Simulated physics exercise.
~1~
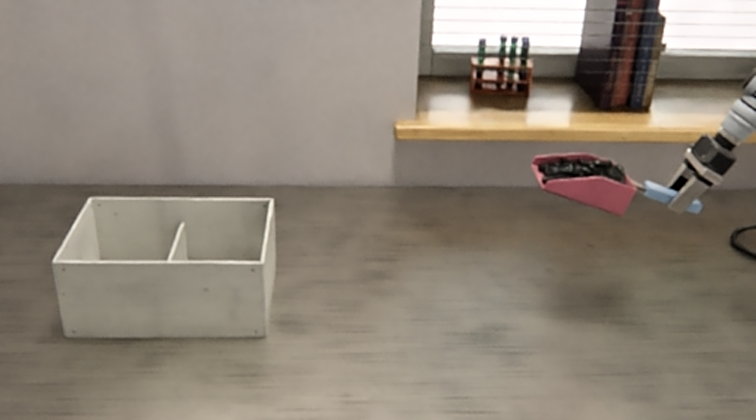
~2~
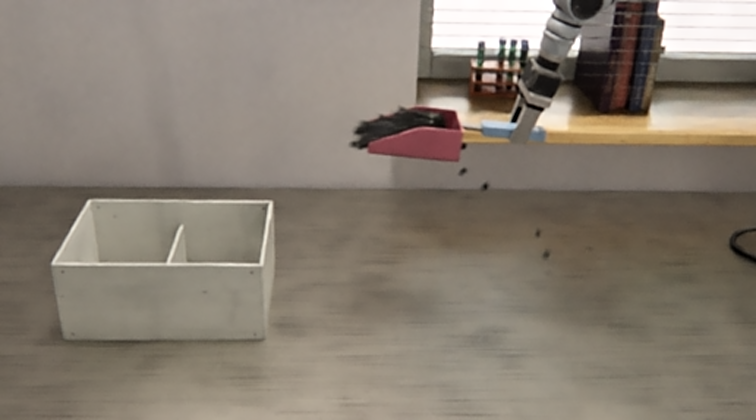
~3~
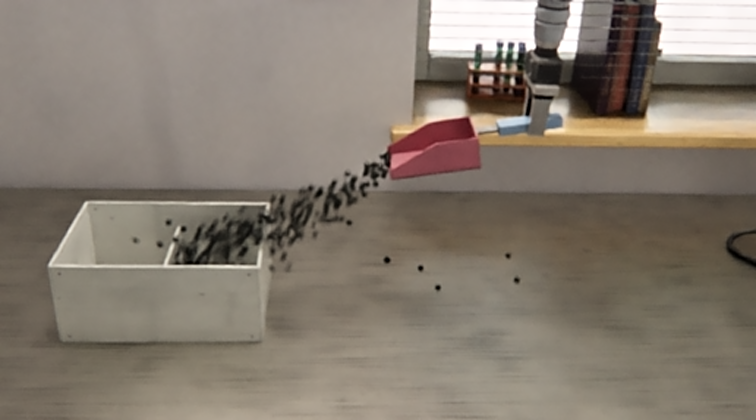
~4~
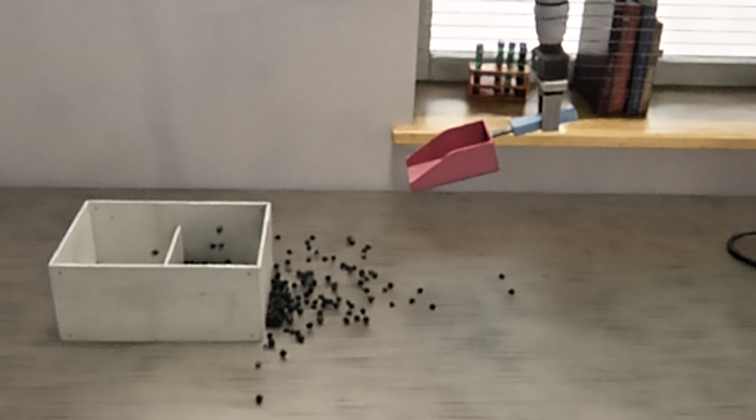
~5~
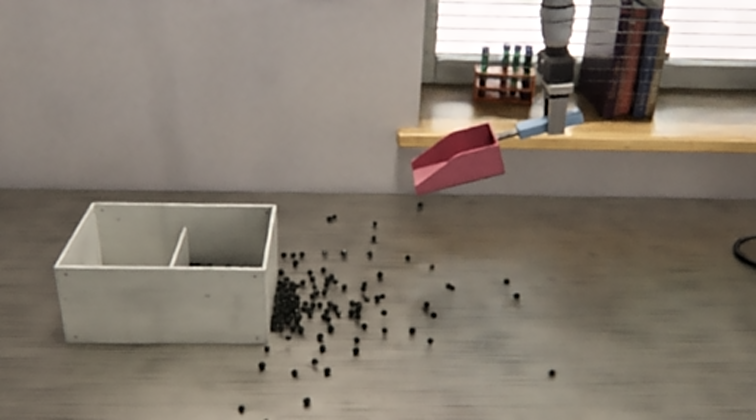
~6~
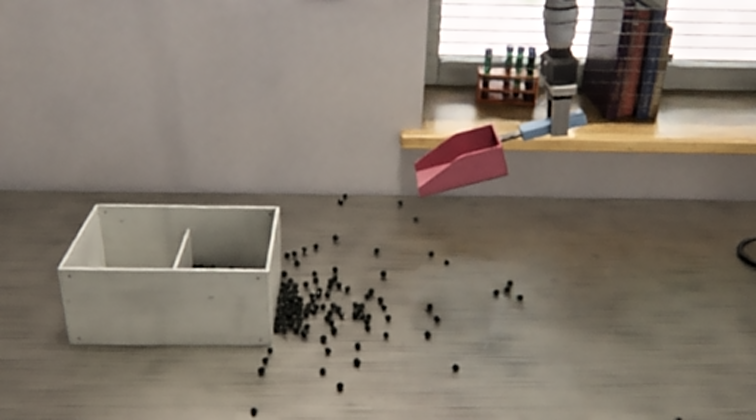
The video shows a robot arm swinging a pink scoop of small black beads left toward a divided pale box, then tipping it and flinging them out. Some land in the box's right compartment, while many scatter across the table beside it as the empty scoop stays tilted.
